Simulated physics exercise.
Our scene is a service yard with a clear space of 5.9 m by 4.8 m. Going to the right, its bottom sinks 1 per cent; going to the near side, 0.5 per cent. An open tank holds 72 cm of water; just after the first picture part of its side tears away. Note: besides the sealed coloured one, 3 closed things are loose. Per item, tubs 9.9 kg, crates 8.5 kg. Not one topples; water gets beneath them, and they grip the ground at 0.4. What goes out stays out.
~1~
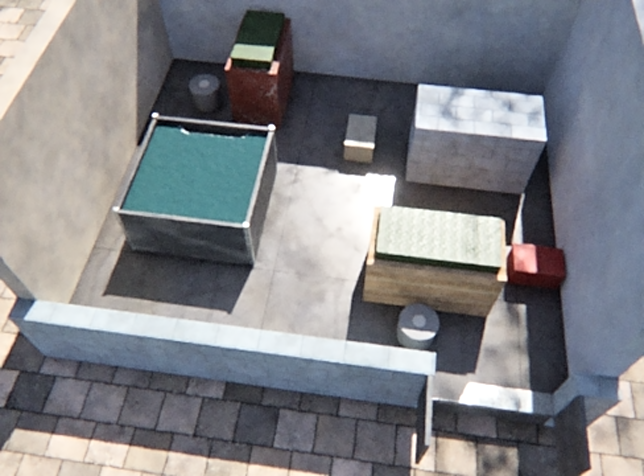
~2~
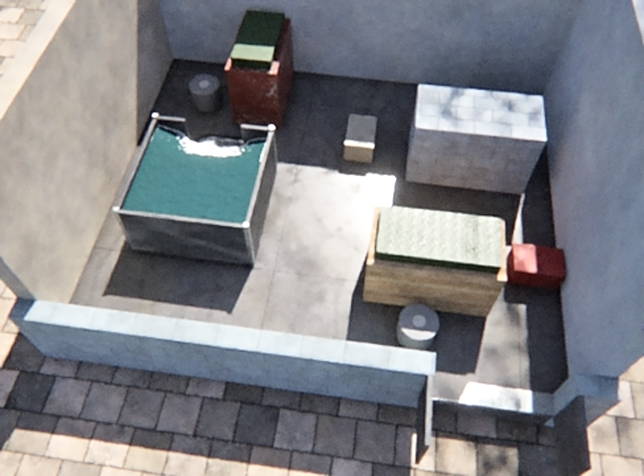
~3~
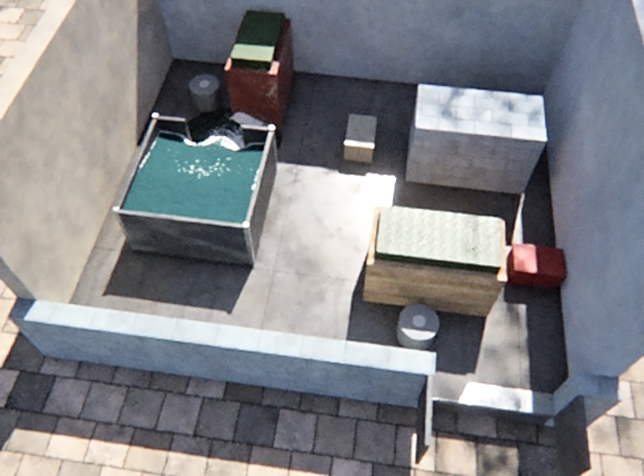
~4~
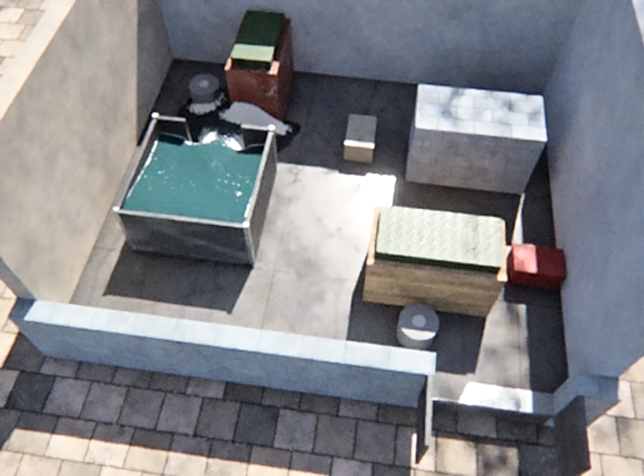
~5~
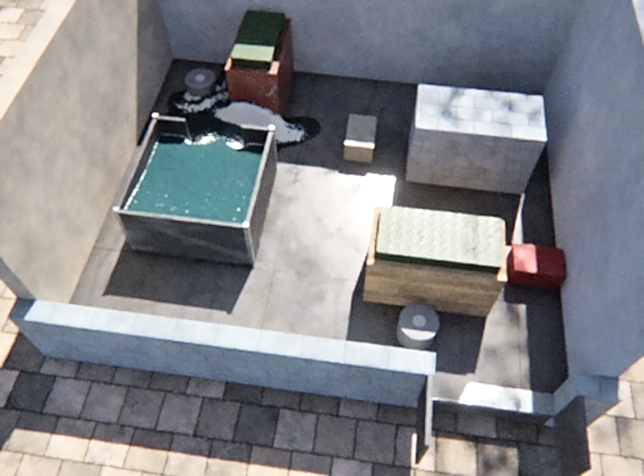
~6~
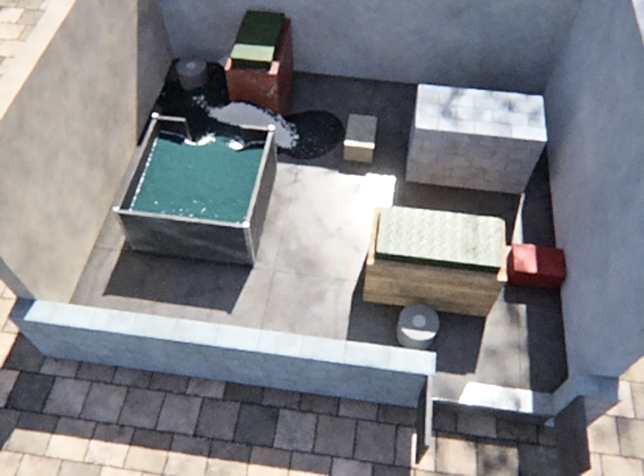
The clip opens on a walled yard with a full tank of teal water at the left, among crates and blocks. The tank's far side gives way and water pours out, spreading behind it and rightward, while a small grey drum shifts slightly back toward the wall and the red crate stays still.
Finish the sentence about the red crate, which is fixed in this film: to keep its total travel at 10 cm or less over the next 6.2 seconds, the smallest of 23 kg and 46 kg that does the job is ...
... 46 kg.
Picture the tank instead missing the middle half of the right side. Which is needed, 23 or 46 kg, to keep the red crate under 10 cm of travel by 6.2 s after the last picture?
Result: Neither option succeeds.
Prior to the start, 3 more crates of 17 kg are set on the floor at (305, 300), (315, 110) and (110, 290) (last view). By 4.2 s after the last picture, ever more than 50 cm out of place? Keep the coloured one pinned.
Taking them one by one: Below the mark; below the mark; above the mark.
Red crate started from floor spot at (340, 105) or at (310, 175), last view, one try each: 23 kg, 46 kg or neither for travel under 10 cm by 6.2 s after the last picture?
First spot: Light mass works; second spot: Needs the heavier mass.
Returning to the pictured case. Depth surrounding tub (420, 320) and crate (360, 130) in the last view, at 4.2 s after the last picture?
Some 0 cm at the first, some 5 cm at the second.
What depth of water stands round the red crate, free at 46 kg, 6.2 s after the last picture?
Something like 6 centimetres.
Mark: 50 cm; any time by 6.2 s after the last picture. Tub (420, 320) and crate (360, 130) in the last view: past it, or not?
Below the mark, beyond the mark.
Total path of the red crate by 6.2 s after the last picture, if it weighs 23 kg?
It covers about 30 cm altogether.
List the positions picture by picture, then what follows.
The first picture shows the red crate at (539, 259), on the bottom; 2.2 m2 under water; 0 of 4 have shifted.
The second picture shows the red crate at (539, 259), on the bottom; 2.7 m2 under water; 0 of 4 have shifted.
The third picture shows the red crate at (539, 259), on the bottom; 3.4 m2 under water; 0 of 4 have shifted.
The fourth picture shows the red crate at (539, 259) rests on the ground; 3.8 m2 under water; 0 of 4 have shifted.
The fifth picture shows the red crate at (539, 259) rests on the ground; water covers 4.5 m2; 1 of 4 have shifted.
The sixth picture shows the red crate at (539, 259), on the bottom; water covers 5.3 m2; 1 of 4 have shifted.
Then, 0.6 s after the last picture the red crate would be 0 cm from its start with 23 kg and 0 cm from its start with 46 kg; 0 cm of water round it then.
Then, 2.3 s after the last picture the red crate would be 0 cm from its start with 23 kg and 0 cm from its start with 46 kg; 3 cm of water round it then.
Then, 4.2 s after the last picture the red crate would be 1 cm from its start with 23 kg and 0 cm from its start with 46 kg; 6 cm of water round it then.
Then, 6.2 s after the last picture the red crate would be 34 cm from its start with 23 kg and 0 cm from its start with 46 kg; 6 cm of water round it then.
